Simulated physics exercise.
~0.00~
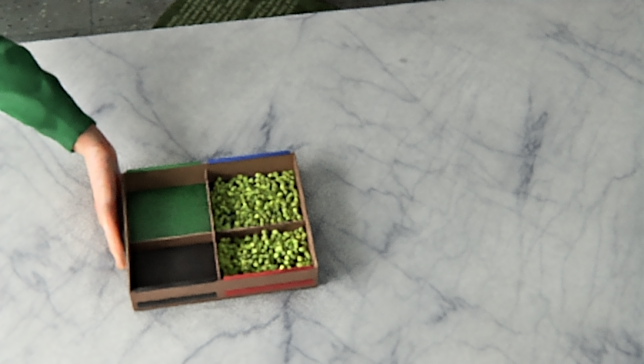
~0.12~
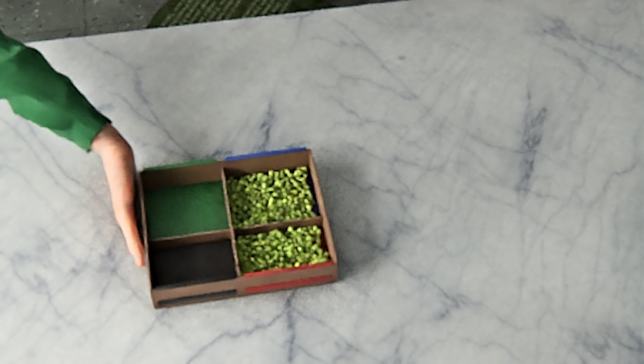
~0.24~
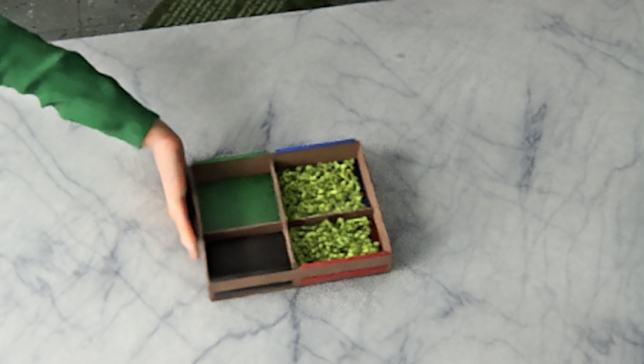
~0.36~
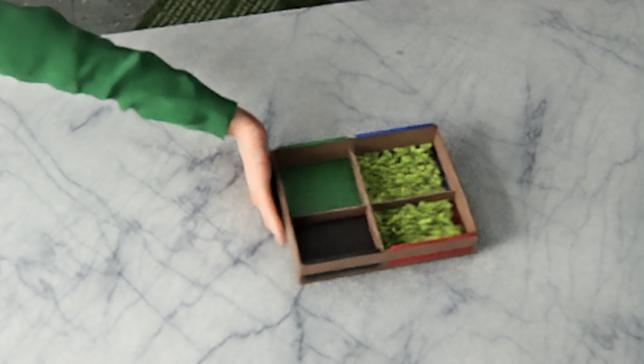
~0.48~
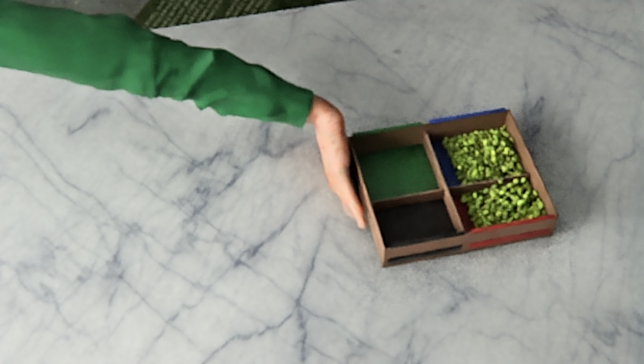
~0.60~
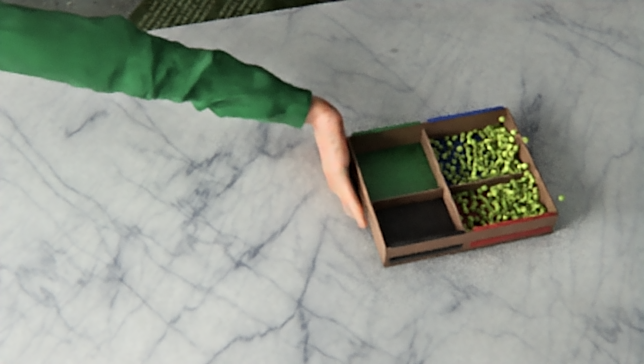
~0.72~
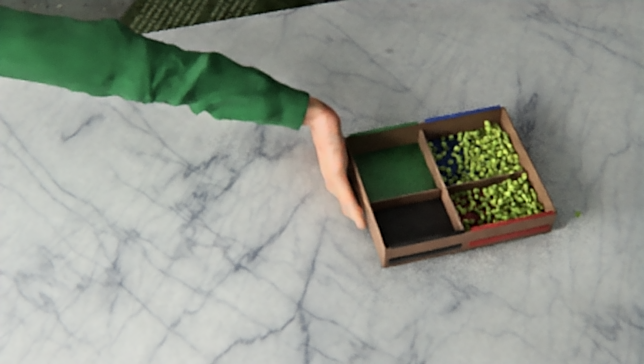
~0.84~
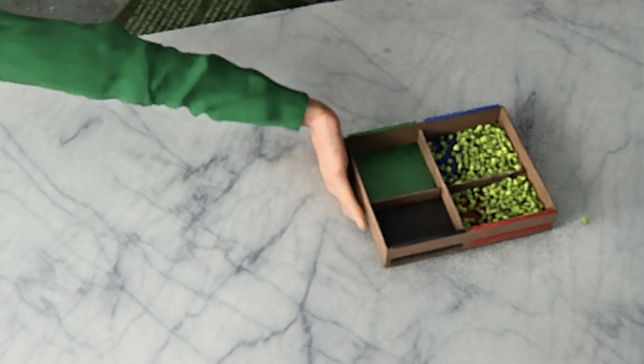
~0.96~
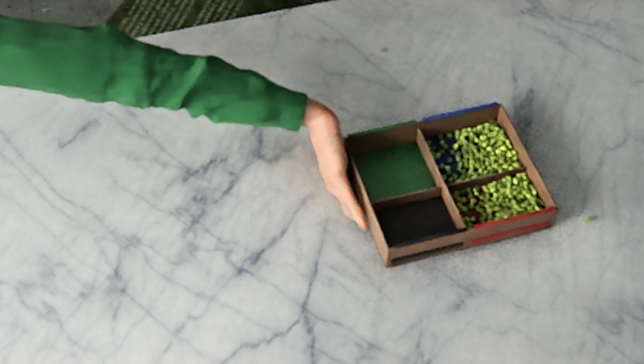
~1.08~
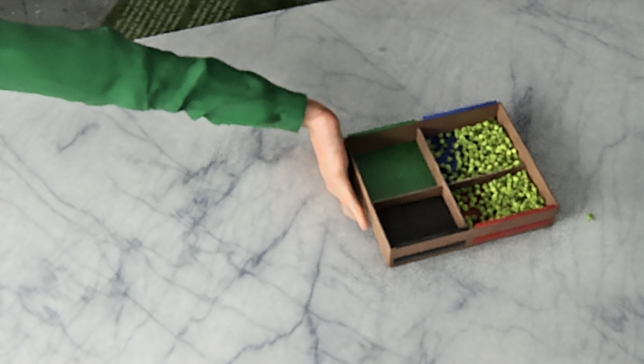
A hand in a green sleeve reaches in from the left and holds the side of a shallow brown drawer tray on a pale, grey-veined marble surface, seen from above at a slant. The tray has four compartments, with green and black ones empty on the left and blue and red ones full of green peas on the right. The hand pushes the tray rightward, faster as it goes, then stops. The peas surge toward the right, baring some blue floor, and a stray hops over the edge. It comes to rest on the marble while the others settle inside.
